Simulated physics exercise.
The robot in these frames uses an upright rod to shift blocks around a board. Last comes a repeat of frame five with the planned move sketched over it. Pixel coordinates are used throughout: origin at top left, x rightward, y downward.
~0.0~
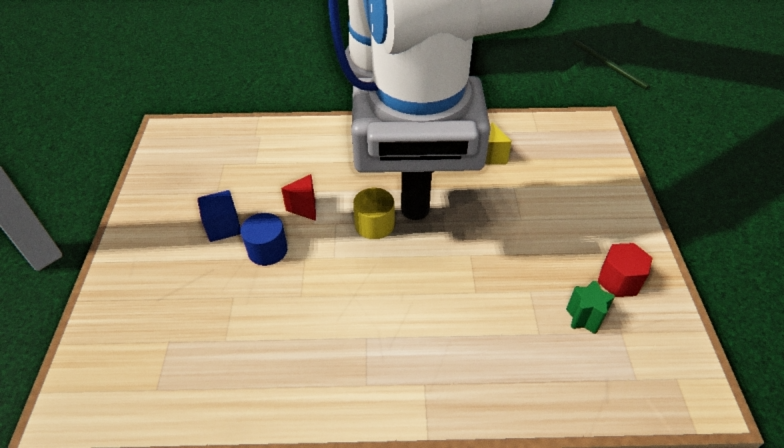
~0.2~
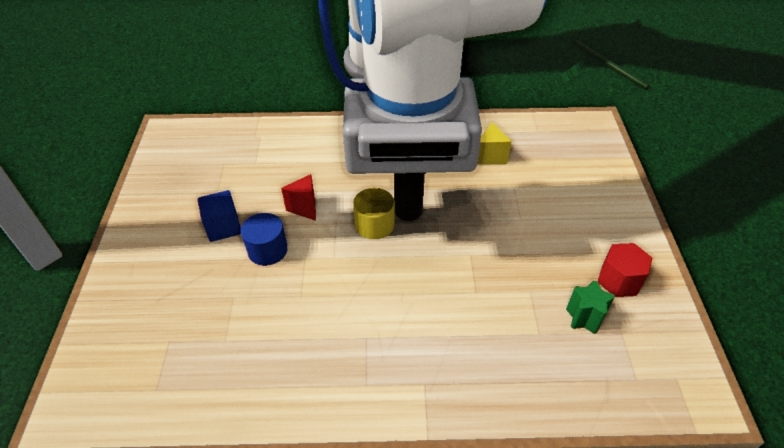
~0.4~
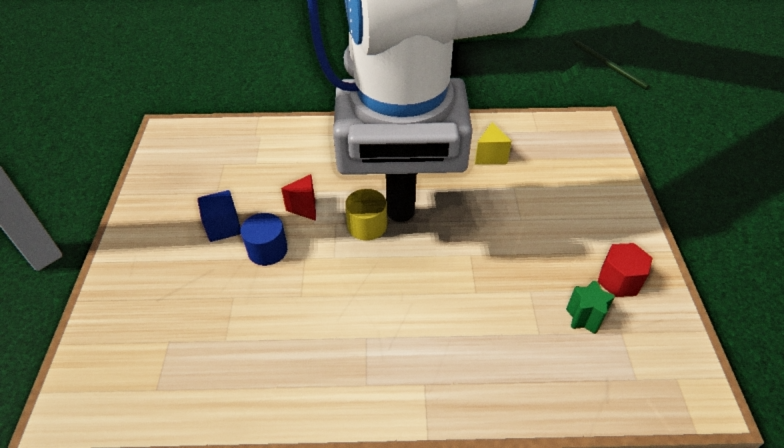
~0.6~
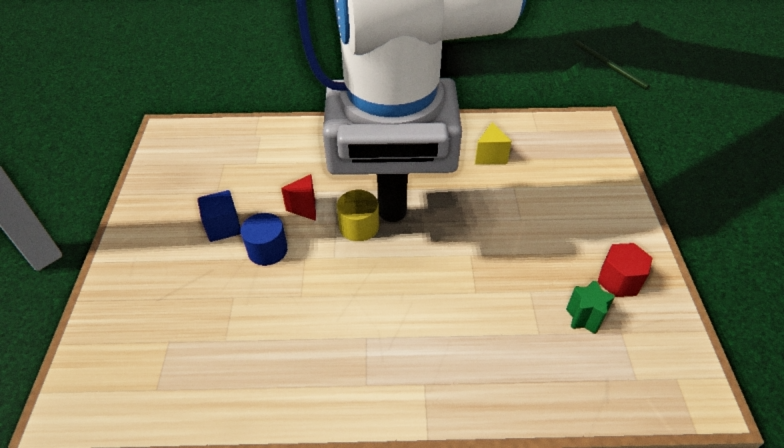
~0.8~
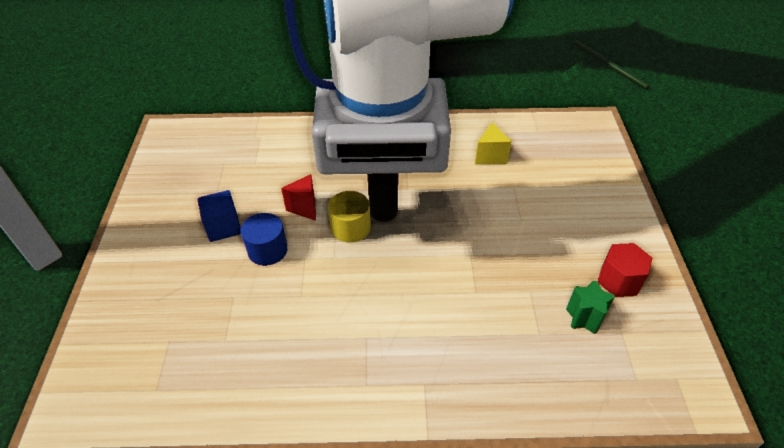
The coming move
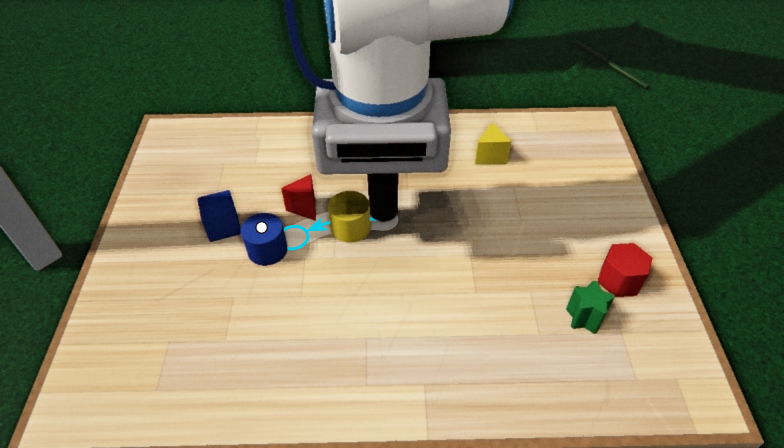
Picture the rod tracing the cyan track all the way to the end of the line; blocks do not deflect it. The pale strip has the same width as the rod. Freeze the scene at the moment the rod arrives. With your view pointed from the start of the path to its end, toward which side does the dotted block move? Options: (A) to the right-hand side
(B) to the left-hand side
The one that fits is B, to the left-hand side.
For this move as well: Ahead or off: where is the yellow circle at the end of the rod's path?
I expect it to be in front.
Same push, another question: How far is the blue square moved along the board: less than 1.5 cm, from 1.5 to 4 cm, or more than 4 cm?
My prediction: Under 1.5 cm.
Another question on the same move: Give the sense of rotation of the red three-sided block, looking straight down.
The red three-sided block rotates clockwise.
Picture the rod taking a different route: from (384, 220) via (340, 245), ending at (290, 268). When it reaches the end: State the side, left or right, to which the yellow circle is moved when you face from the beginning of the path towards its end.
Right.
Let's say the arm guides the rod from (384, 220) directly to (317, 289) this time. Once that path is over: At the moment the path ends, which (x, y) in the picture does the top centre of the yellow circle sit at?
Around pixel (321, 215).
Drawn move, from (384, 220) by way of (353, 219) and (322, 225) to (293, 237); the dot is on the blue circle.
The first path, step by step. One third of the way, rod at (352, 212); yellow circle at (319, 211).
Two thirds of the way, rod at (320, 218); blue circle at (250, 233); red three-sided block at (298, 186), turned 20° clockwise; yellow circle at (292, 224).
At the end, rod at (292, 230); blue square still; blue circle at (229, 245); red three-sided block at (295, 187), turned 45° clockwise; yellow circle at (273, 242).
